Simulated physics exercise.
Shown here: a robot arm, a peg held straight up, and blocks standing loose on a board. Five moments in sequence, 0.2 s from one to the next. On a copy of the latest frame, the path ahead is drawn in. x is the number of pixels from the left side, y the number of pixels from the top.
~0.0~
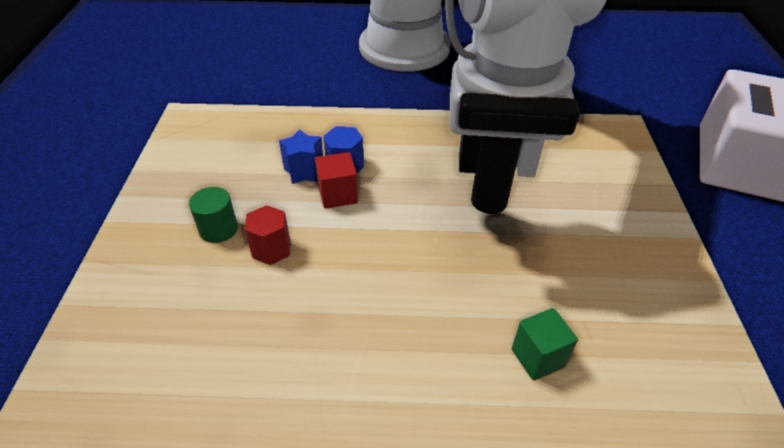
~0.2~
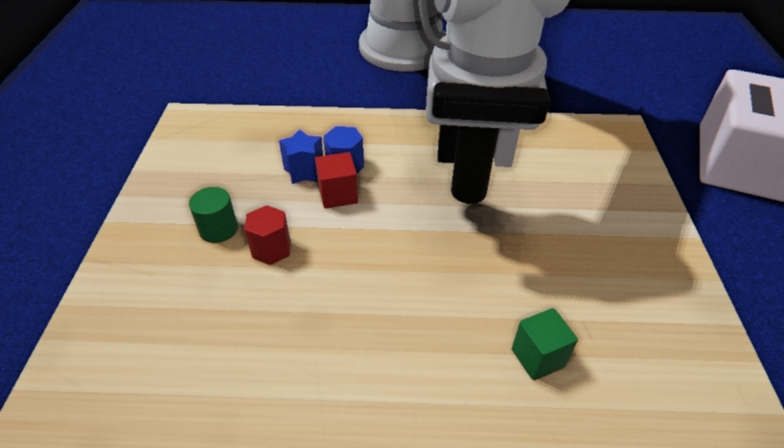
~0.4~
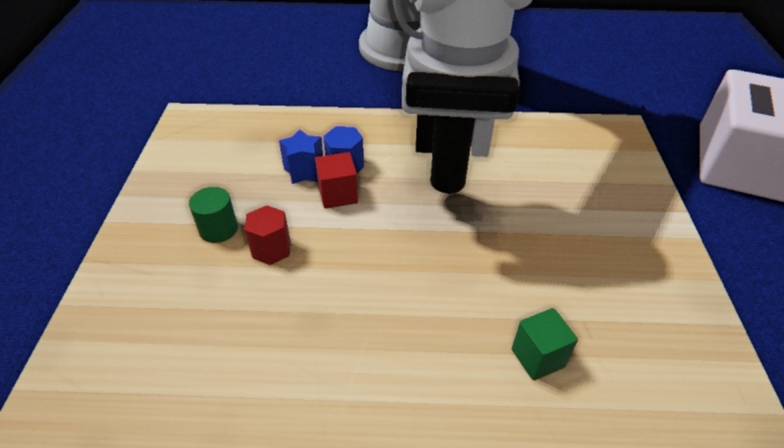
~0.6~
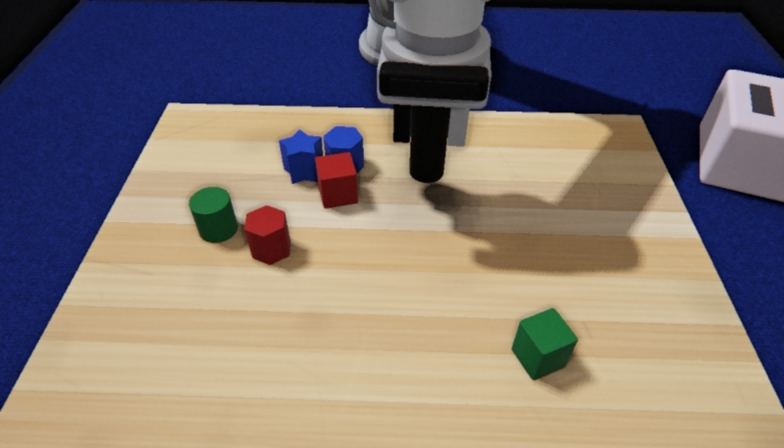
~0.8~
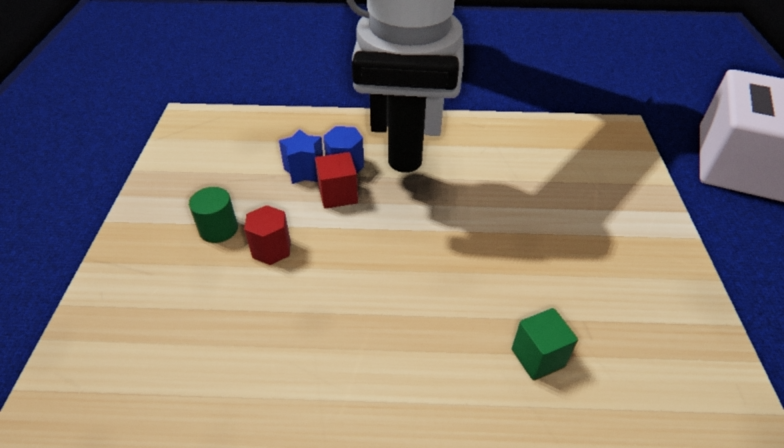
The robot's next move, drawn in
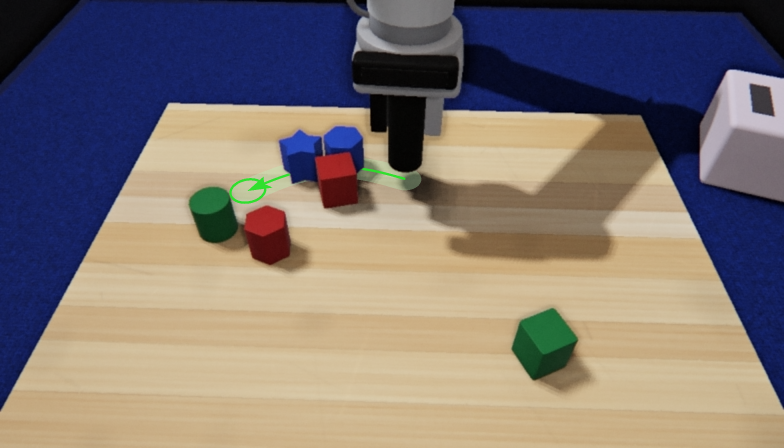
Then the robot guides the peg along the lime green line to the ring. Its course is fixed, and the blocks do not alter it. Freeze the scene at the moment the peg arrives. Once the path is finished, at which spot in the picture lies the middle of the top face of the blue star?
The blue star ends near (218, 148).
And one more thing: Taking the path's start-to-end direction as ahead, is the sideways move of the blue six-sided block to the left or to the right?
The right-hand side.
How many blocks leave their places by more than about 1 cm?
It shifts two blocks.
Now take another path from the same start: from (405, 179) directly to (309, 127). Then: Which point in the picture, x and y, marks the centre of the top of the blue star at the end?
Final place: (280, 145).
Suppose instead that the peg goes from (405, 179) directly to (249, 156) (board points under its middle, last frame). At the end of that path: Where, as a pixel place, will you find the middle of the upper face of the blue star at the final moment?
I'd say the blue star ends with its top centre at (213, 139).
Path on the board, from (405, 179) by way of (353, 168) and (299, 172) to (248, 191).
On the path given first. One third of the way, peg (351, 151); blue star (287, 142), turned 40° anticlockwise; blue six-sided block (318, 130).
Two thirds of the way, peg (296, 155); blue star (262, 143), turned 80° anticlockwise; blue six-sided block (291, 122), turned 30° clockwise.
At the end, peg (244, 174); blue star (218, 148), turned 45° anticlockwise; red square in place; blue six-sided block (291, 122), turned 30° clockwise.
